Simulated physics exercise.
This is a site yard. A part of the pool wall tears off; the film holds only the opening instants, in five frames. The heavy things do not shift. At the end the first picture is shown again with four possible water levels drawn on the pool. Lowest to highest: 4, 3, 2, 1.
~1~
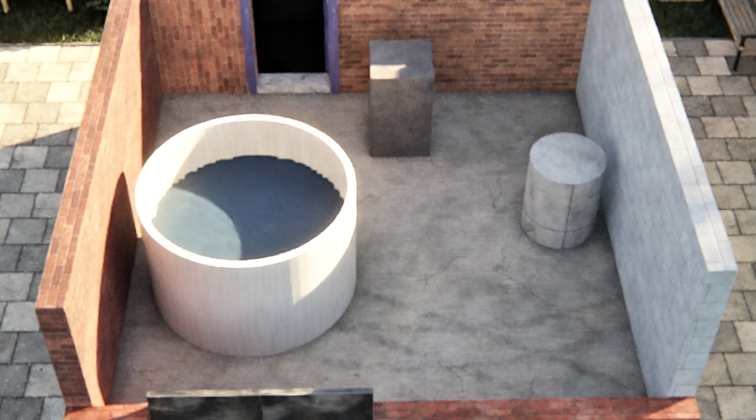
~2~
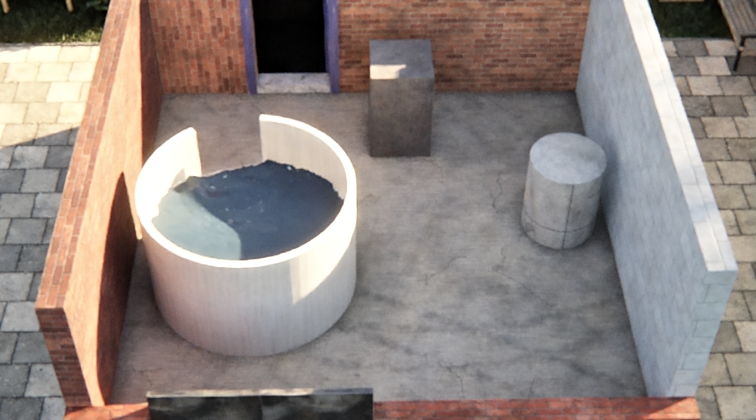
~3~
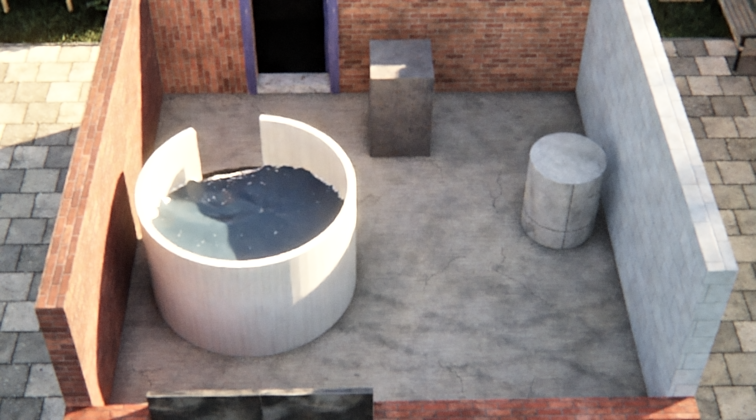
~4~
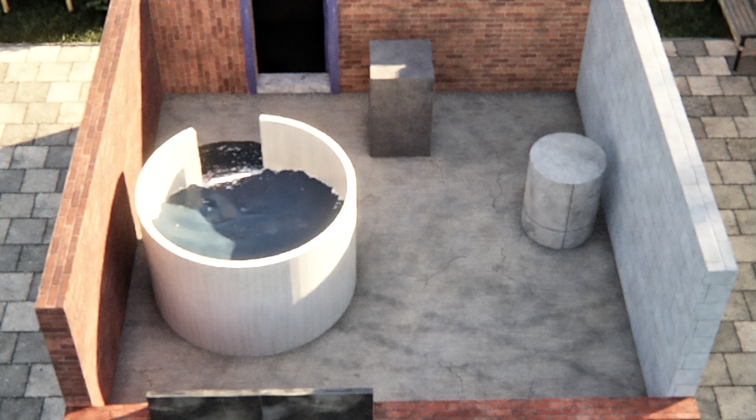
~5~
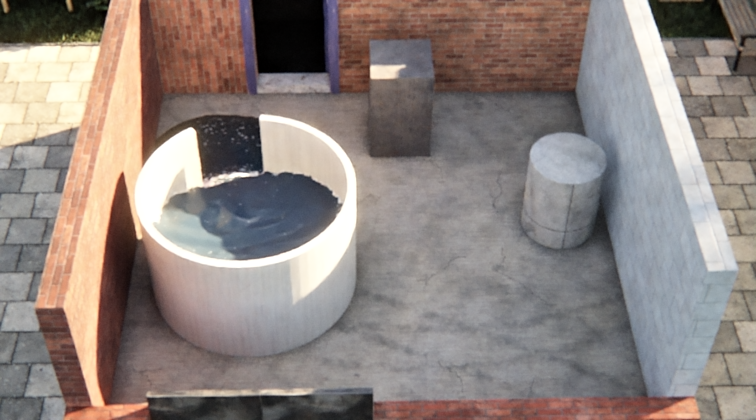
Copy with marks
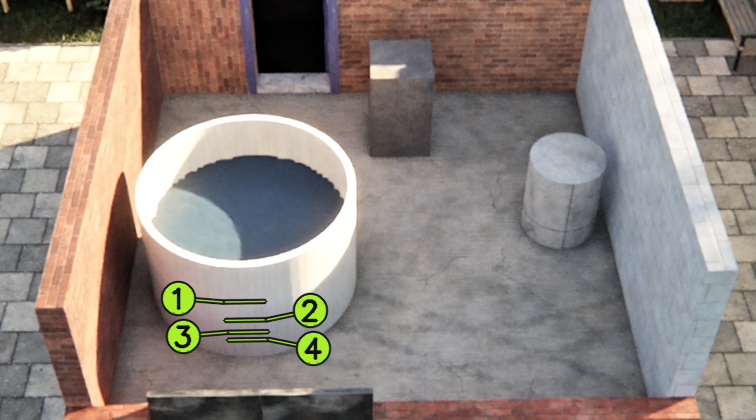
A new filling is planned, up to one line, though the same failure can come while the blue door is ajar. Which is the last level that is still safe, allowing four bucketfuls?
Take 3.
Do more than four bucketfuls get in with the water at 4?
No, that is safe.
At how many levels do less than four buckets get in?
Two of the four.
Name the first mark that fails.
That is mark 2.
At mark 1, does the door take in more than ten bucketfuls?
Yes, clearly.
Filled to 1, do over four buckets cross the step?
Yes, it does.
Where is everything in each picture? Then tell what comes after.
In the first picture, water in the pool at rest, its middle at (250, 221); foot of the blue doorway at (294, 93); shut gate at (261, 400).
In the second picture, water covers 1 % of the ground, its front hidden from here.
In the third picture, water covers 3 % of the ground, its front hidden from here.
In the fourth picture, water covers 7 % of the ground, its front hidden from here.
In the fifth picture, water covers 13 % of the ground, its front hidden from here.
On the marked copy, 1 at (243, 301); 2 at (246, 320); 3 at (247, 332); 4 at (248, 339); from the bottom up 4, 3, 2, 1.
With 1, dozens of bucketfuls pour in.
With 2, about 8 bucketfuls get in.
With 3, a bucket or two gets in.
With 4, nothing gets over.
